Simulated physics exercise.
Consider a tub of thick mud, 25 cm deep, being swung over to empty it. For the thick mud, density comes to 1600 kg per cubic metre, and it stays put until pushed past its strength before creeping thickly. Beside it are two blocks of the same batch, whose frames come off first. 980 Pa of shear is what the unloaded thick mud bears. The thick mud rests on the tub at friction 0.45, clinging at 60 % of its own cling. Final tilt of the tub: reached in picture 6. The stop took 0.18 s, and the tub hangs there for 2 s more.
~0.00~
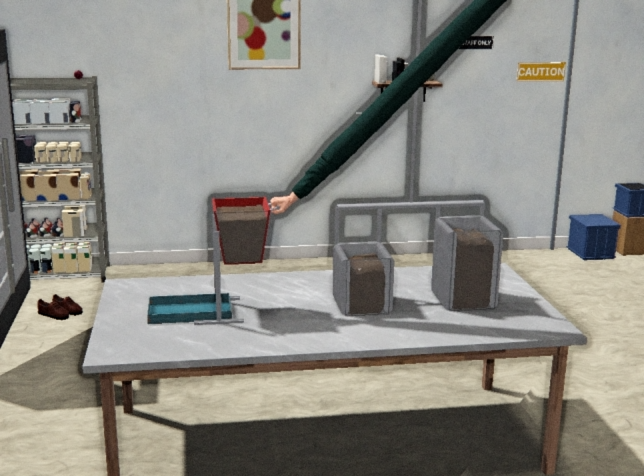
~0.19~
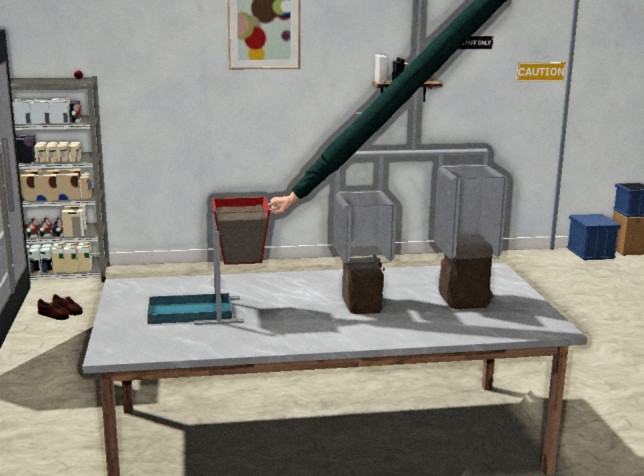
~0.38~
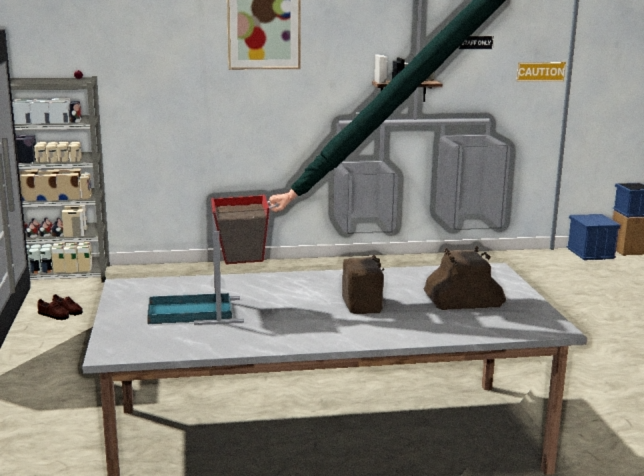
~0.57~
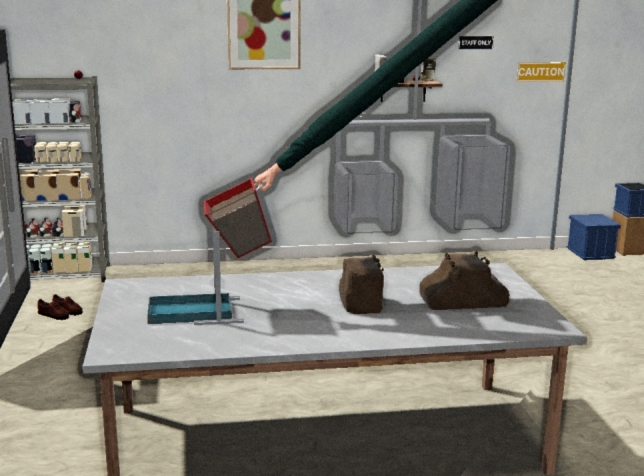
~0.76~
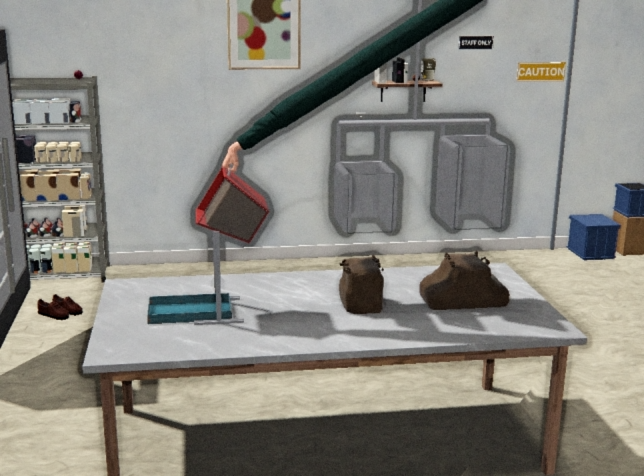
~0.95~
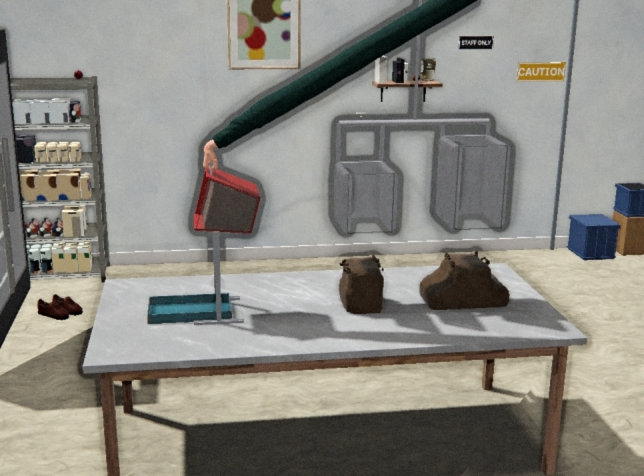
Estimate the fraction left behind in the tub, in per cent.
I would say 100 %.
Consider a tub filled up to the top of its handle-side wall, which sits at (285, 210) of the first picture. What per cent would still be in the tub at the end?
I'd say around 100 percent would remain in the tub at the end.
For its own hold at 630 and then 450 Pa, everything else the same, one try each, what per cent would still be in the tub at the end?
About 100 % first, about 75 % second.
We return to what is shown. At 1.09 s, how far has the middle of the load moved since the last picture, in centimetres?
Displacement noted: Approx. 0 cm... about that.
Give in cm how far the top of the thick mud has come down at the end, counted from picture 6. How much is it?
About 0 cm.
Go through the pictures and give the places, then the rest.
Handle-side rim at (268, 210), tilt 0 degrees; crest of the thick mud at (220, 220); block heights 24 cm, 36 cm (left to right), in the first frame.
Handle-side rim at (268, 210), tilt 0 degrees; crest of the thick mud at (220, 220); block heights 23 cm, 34 cm (left to right), in the second frame.
Handle-side rim at (267, 209), tilt 2 degrees; crest of the thick mud at (263, 217); block heights 23 cm, 25 cm (left to right), in the third frame.
Handle-side rim at (254, 191), tilt 25 degrees; crest of the thick mud at (256, 201); block heights 23 cm, 23 cm (left to right), in the fourth frame.
Handle-side rim at (224, 178), tilt 58 degrees; crest of the thick mud at (233, 186); block heights 23 cm, 23 cm (left to right), in the fifth frame.
Handle-side rim at (207, 179), tilt 76 degrees; crest of the thick mud at (214, 184); block heights 23 cm, 23 cm (left to right), in the sixth frame.
After 1.09 s, the tub is at 76 degrees and holds 100 %.
After 1.26 s, the tub is at 76 degrees and holds 100 %.
After 1.43 s, the tub is at 76 degrees and holds 100 %.
After 1.60 s, the tub is at 76 degrees and holds 100 %.
After 2.95 s, the tub is at 76 degrees and holds 100 %.
